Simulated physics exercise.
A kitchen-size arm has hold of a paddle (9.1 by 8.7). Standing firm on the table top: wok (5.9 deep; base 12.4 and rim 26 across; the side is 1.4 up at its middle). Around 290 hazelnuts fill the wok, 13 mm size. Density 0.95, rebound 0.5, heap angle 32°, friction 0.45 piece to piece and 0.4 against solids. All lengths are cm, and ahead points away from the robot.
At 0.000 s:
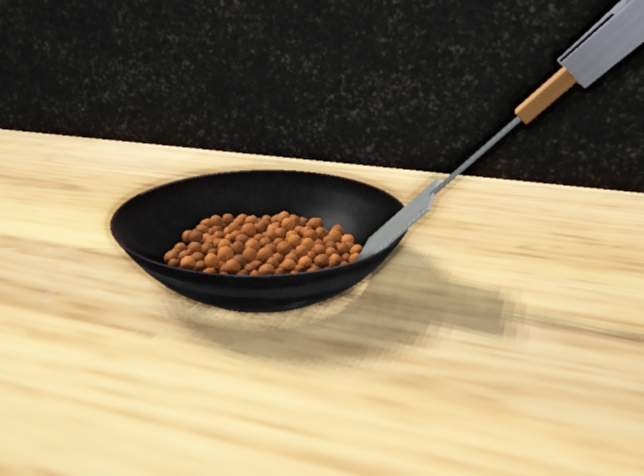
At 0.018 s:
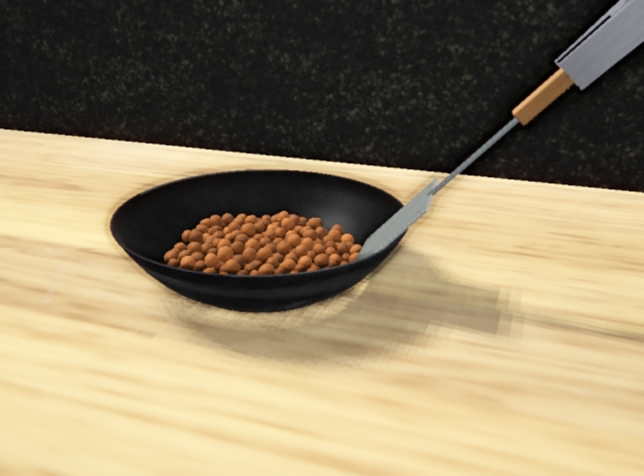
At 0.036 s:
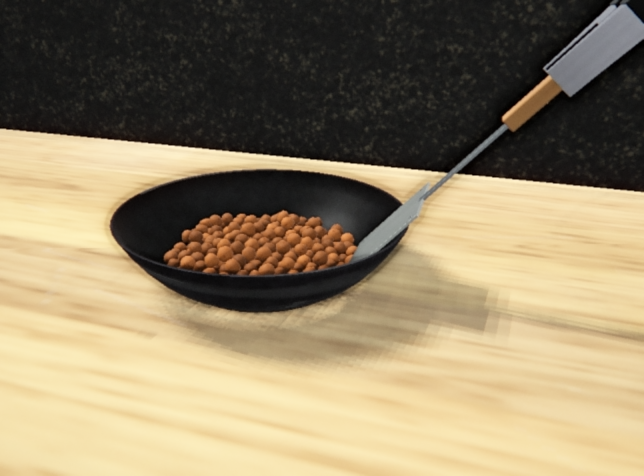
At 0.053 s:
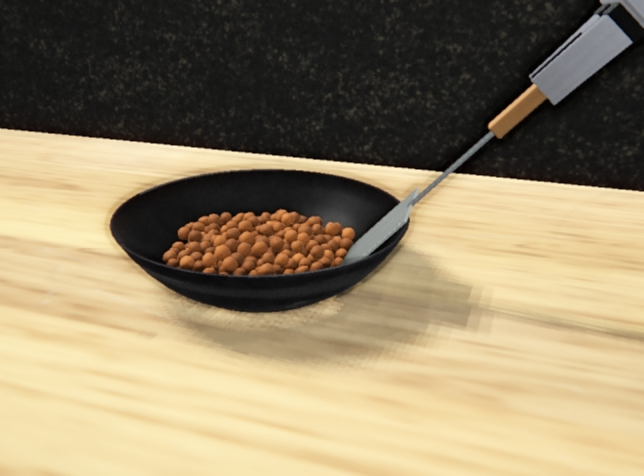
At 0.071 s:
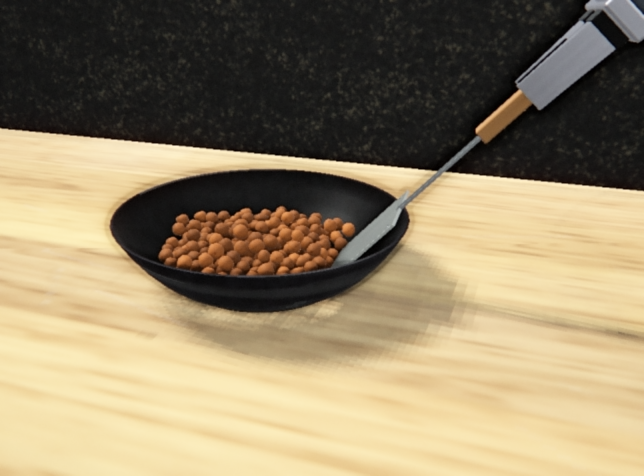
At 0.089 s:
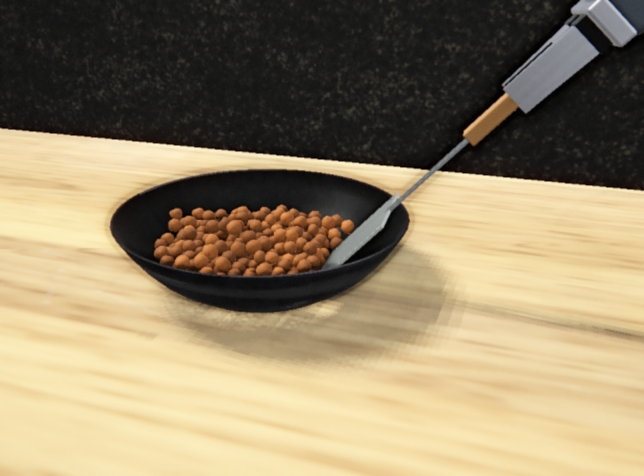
A robot arm slid a flat paddle a short way down and left into a black wok on a wooden table top, nudging the heap of brown hazelnuts slightly toward the left side.
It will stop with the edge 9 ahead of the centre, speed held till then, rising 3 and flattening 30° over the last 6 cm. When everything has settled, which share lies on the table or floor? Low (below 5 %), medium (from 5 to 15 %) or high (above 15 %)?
On the table or floor the share is medium, from 5 to 15 %.
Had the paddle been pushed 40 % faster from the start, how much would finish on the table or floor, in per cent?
It would be near 25 per cent.
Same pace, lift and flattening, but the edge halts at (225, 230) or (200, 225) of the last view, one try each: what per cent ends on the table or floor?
About 0 and 0 per cent.
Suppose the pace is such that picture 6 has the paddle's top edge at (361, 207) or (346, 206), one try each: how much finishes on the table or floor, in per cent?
About 30 and 35 per cent.
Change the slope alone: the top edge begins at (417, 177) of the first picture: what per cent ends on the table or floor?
About 15 per cent.
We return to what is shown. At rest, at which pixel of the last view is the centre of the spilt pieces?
Near (104, 231).
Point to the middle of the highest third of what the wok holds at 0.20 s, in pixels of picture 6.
Near (210, 231).
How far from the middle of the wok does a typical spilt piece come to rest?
Roughly 20 cm.
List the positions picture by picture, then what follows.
The paddle top edge at (435, 192), sloping 49°; upper third of the load around (265, 245), from x 170 to 355, top at y 220; 288 in the wok, in the first frame.
The paddle top edge at (433, 193), sloping 49°; upper third of the load around (265, 244), from x 170 to 355, top at y 220, in the second frame.
The paddle top edge at (424, 198), sloping 49°; upper third of the load around (266, 244), from x 170 to 355, top at y 220, in the third frame.
The paddle top edge at (413, 203), sloping 49°; upper third of the load around (266, 243), from x 170 to 350, top at y 215, in the fourth frame.
The paddle top edge at (402, 207), sloping 49°; upper third of the load around (261, 238), from x 165 to 350, top at y 210, in the fifth frame.
The paddle top edge at (391, 208), sloping 49°; upper third of the load around (243, 236), from x 160 to 350, top at y 210; 288 in the wok, in the sixth frame.
After 0.20 s, sloping 49°, highest piece 5 above the table; 288 in the wok.
After 0.31 s, sloping 38°, highest piece 6 above the table; 288 in the wok.
After 0.56 s, sloping 19°, highest piece 8 above the table; 263 in the wok, 20 on the table or floor, 5 on the blade or in flight.
After 1.61 s, sloping 19°, highest piece 7 above the table; 261 in the wok, 27 on the table or floor.
In the end, 261 in the wok, 27 on the table or floor. That is 9 % on the table or floor.
